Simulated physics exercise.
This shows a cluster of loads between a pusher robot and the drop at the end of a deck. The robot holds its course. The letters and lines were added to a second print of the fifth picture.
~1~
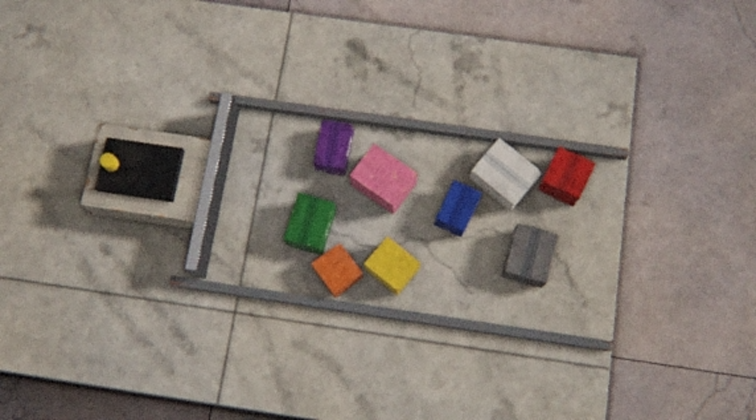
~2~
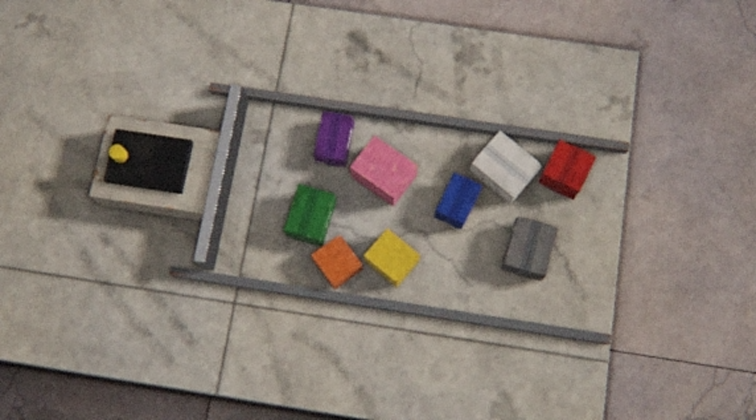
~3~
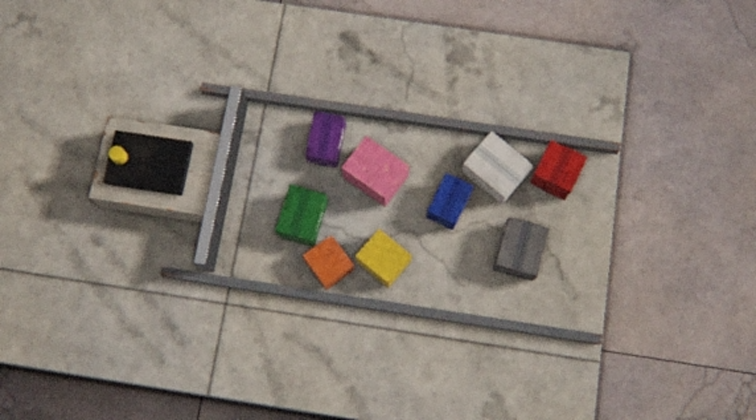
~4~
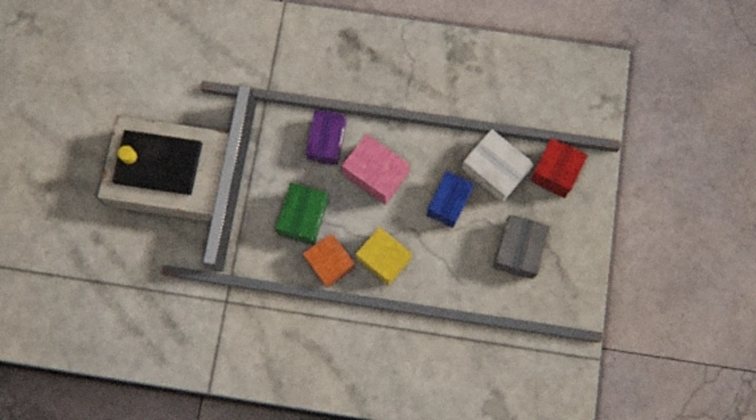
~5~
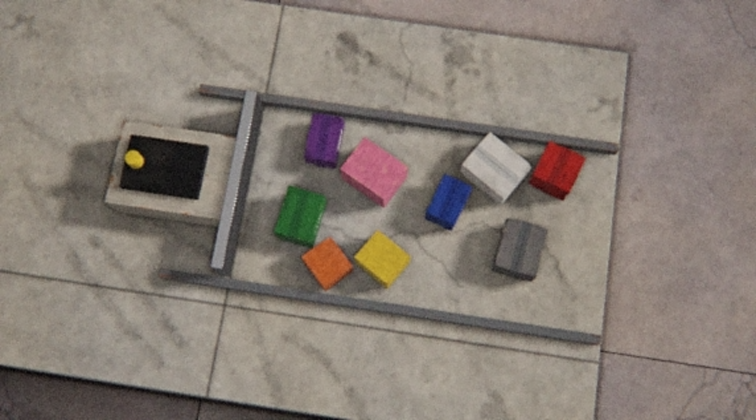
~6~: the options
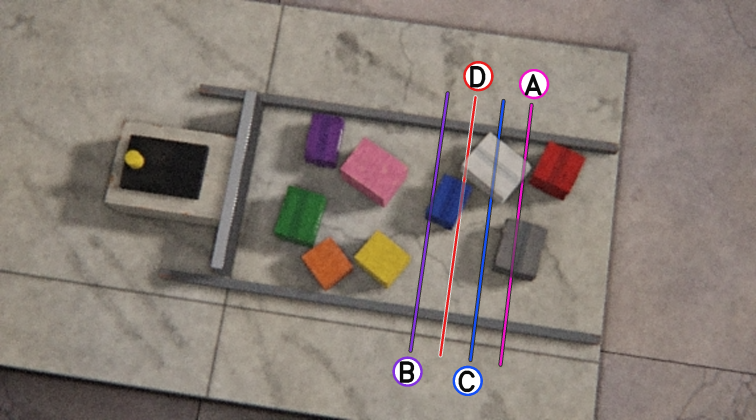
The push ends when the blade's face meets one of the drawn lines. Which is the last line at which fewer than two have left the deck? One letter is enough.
Line C.
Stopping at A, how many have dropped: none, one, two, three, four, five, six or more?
Two.
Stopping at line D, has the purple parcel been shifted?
Yes.
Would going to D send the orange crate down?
No.
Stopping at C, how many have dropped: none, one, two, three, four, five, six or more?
In all, none.
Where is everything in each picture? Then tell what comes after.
The first picture shows purple parcel (334, 148); red parcel (567, 177); orange crate (338, 271).
The second picture shows robot (154, 162); yellow crate (392, 258).
The third picture shows robot (155, 163); white parcel (497, 168).
The fourth picture shows robot (164, 163); blue box (450, 200).
The fifth picture shows robot (170, 168); purple parcel (325, 141); red parcel (557, 171); orange crate (328, 264).
On the marked copy, A at (517, 230); B at (430, 217); C at (488, 226); D at (459, 222).
With C. Early on, robot (261, 181); orange crate (340, 272); purple parcel (359, 146).
Further on, robot (352, 194); grey box (533, 257); blue box (508, 230).
At the end, robot (422, 204); red parcel (618, 172); grey box (599, 272); none fallen.
As for the rest, A drops two; B is within the limit but short; D is within the limit but short.
